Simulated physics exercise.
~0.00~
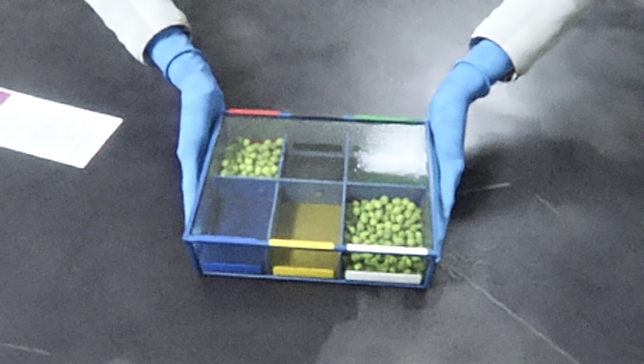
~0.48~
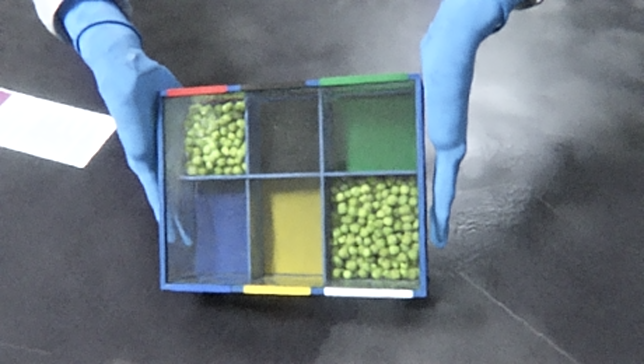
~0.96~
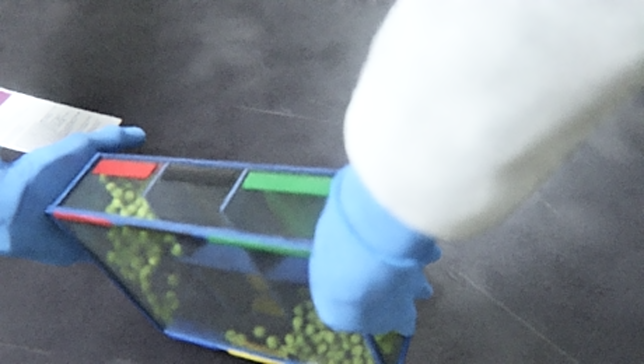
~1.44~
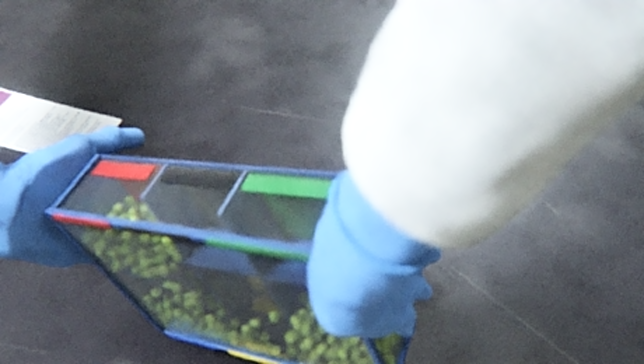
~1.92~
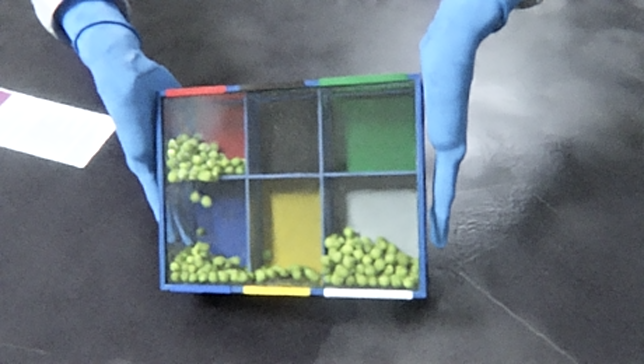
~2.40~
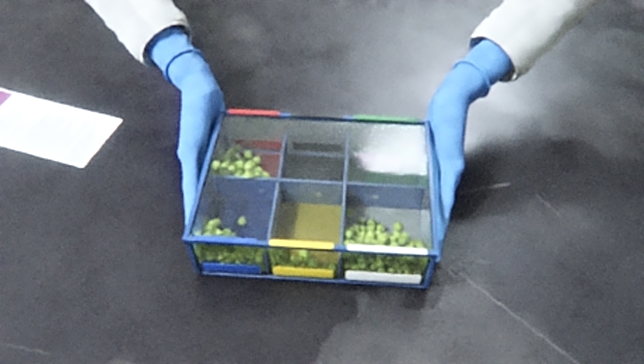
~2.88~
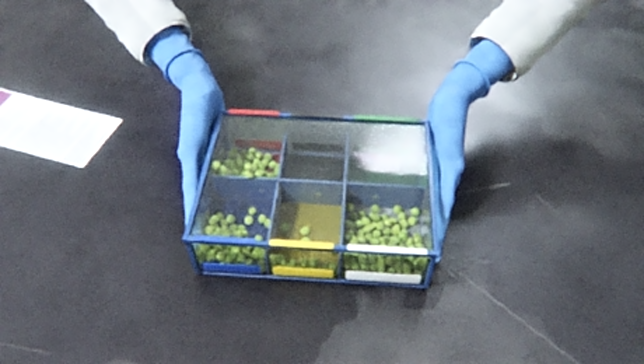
On a dark, scuffed tabletop seen from above by a still camera, two blue-gloved hands in white sleeves hold a clear-lidded, blue-edged box of six compartments, a white card lying at left. Green peas fill the red compartment at upper left and the white one at lower right. The hands tilt the box up to face the viewer, then tip it steeply past upright, and peas tumble and spread along its lower part. They swing it back and lay it flat. Peas finally rest in the red, blue and white compartments, a few in yellow, none in black or green.
